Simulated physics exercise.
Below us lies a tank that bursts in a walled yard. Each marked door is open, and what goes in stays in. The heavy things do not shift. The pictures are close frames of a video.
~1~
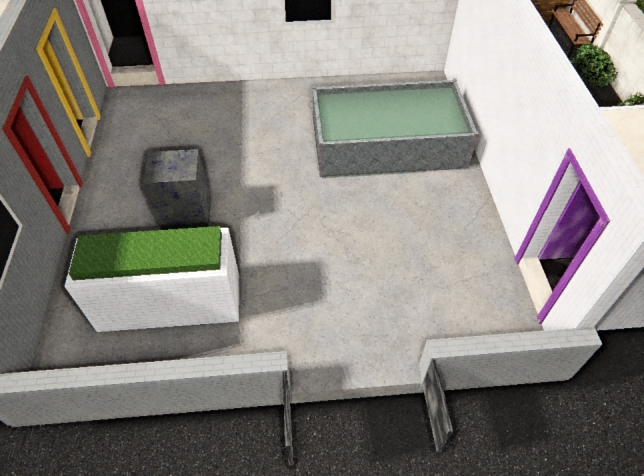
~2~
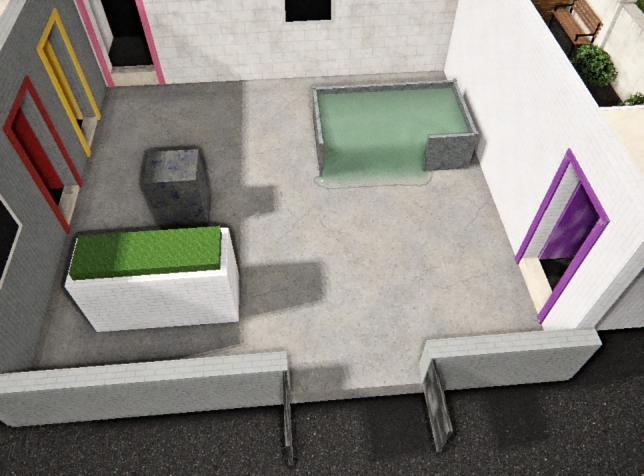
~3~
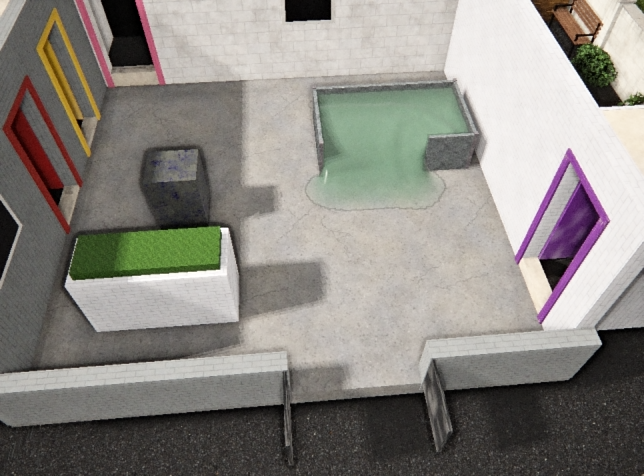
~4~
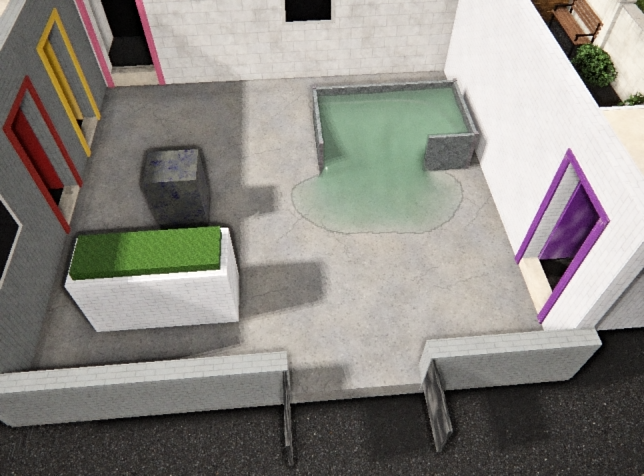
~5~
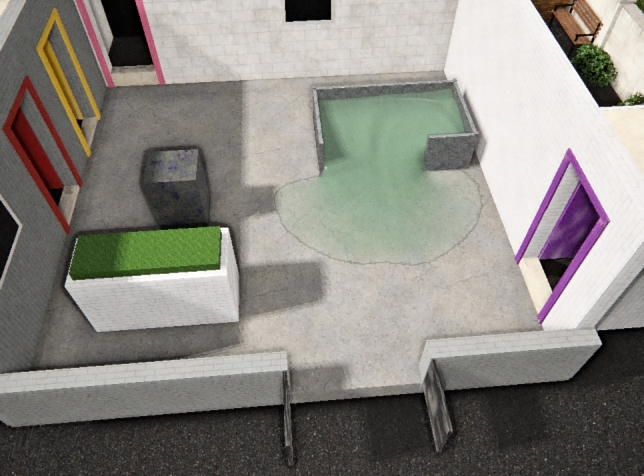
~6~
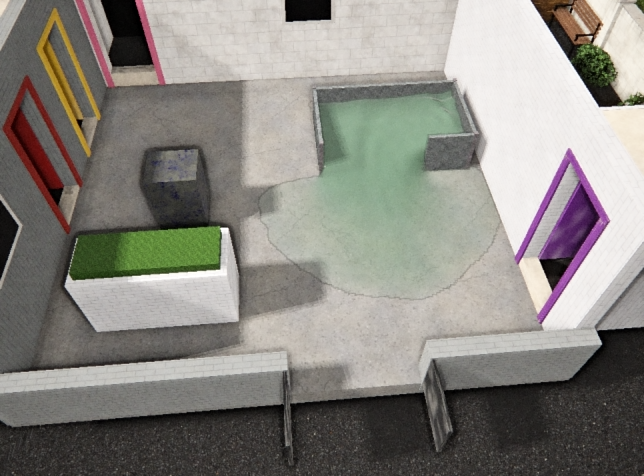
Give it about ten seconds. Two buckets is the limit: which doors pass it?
In the end: The pink door admits no more than that; the red door admits no more than that; the purple door admits no more than that; the yellow door admits no more than that.
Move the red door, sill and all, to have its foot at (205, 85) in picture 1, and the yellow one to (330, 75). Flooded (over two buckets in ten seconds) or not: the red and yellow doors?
My reading: Red stays under; yellow lets less in.
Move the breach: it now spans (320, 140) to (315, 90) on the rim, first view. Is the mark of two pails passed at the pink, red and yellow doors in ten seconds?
Then: The pink one takes less, the red one goes over, the yellow one floods.
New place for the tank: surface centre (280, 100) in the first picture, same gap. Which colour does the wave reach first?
First comes the door marked red.
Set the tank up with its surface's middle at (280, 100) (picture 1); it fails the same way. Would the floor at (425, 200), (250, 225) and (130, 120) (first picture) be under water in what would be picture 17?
In that order: Clear, covered, clear.
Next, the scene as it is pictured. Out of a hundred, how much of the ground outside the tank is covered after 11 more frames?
About 40 per cent.
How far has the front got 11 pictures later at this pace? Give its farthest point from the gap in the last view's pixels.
Roughly at (167, 385).
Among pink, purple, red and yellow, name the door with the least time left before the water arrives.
I say the door marked purple.
A moment on, water covers 35 % of the floor; the pink door not reached, the red door not reached, the purple door wet at the sill, nothing in, the yellow door not reached.
Next, water covers 40 % of the floor; the pink door not reached, the red door not reached, the purple door wet at the sill, nothing in, the yellow door not reached.
Then, water covers 50 % of the floor; the pink door not reached, the red door not reached, the purple door under two buckets in, the yellow door not reached.
Later, water covers 55 % of the floor; the pink door not reached, the red door wet at the sill, nothing in, the purple door under two buckets in, the yellow door wet at the sill, nothing in.
In the end, water covers 80 % of the floor; the pink door wet at the sill, nothing in, the red door wet at the sill, nothing in, the purple door under two buckets in, the yellow door wet at the sill, nothing in.
